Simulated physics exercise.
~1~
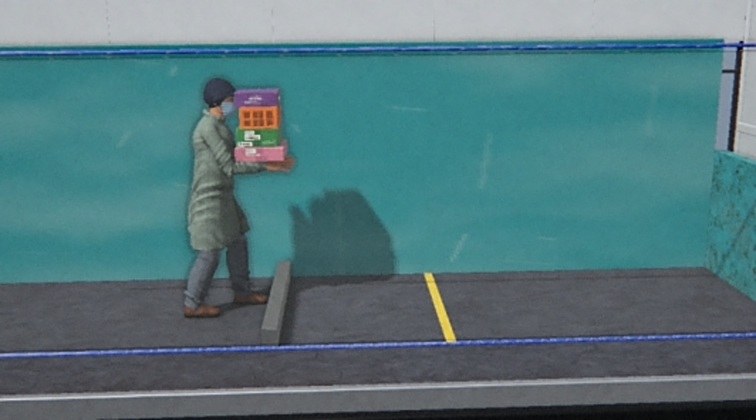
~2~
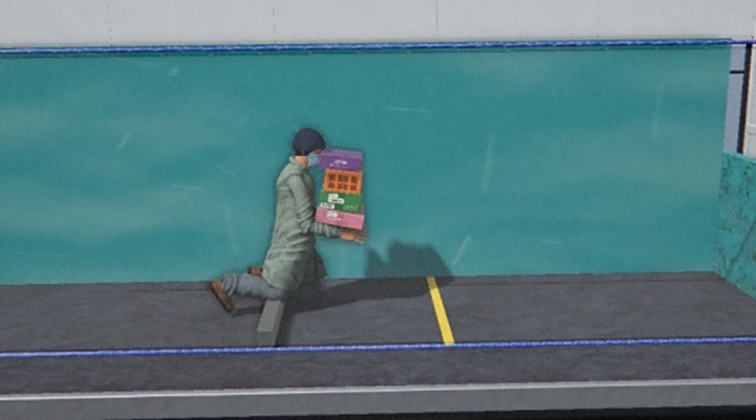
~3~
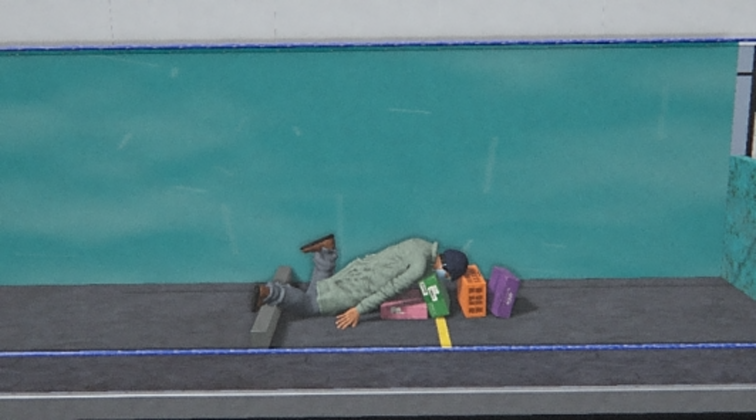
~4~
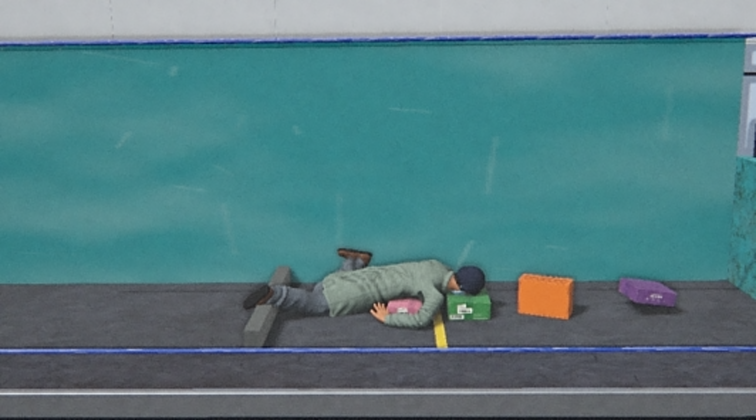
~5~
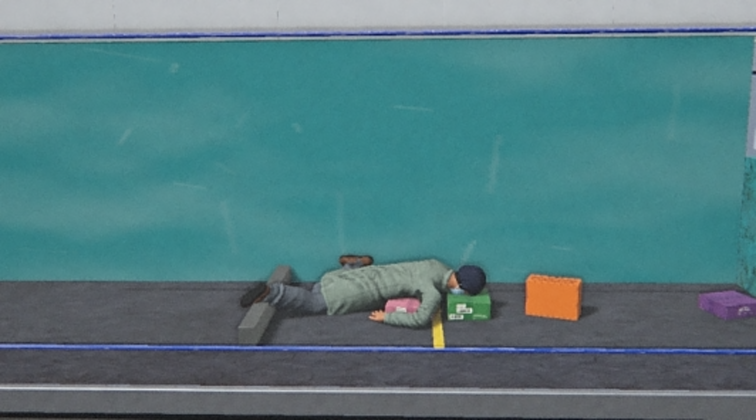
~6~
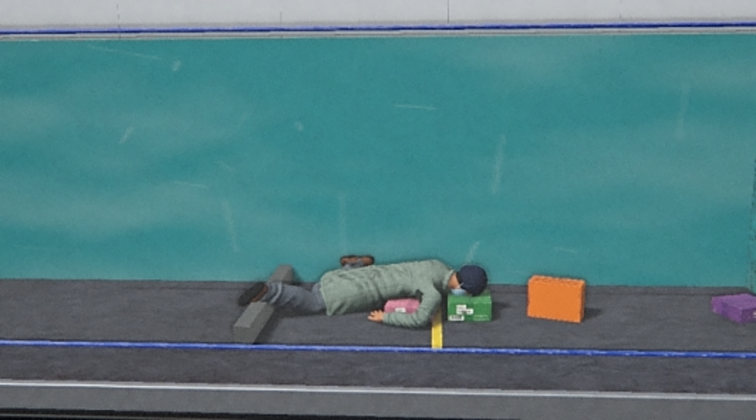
A person in a dark cap, face mask and long grey-green coat stands side-on at the left of a grey platform before a teal wall, holding a stack of purple, orange, green and pink boxes. The person pitches forward to the right over a low grey rail, still clutching the leaning stack, then lands face down across the floor as the boxes spill. The orange box settles on its side while the purple one slides far right. Finally the person lies still, head past the yellow line, the pink box short of it and the others beyond.
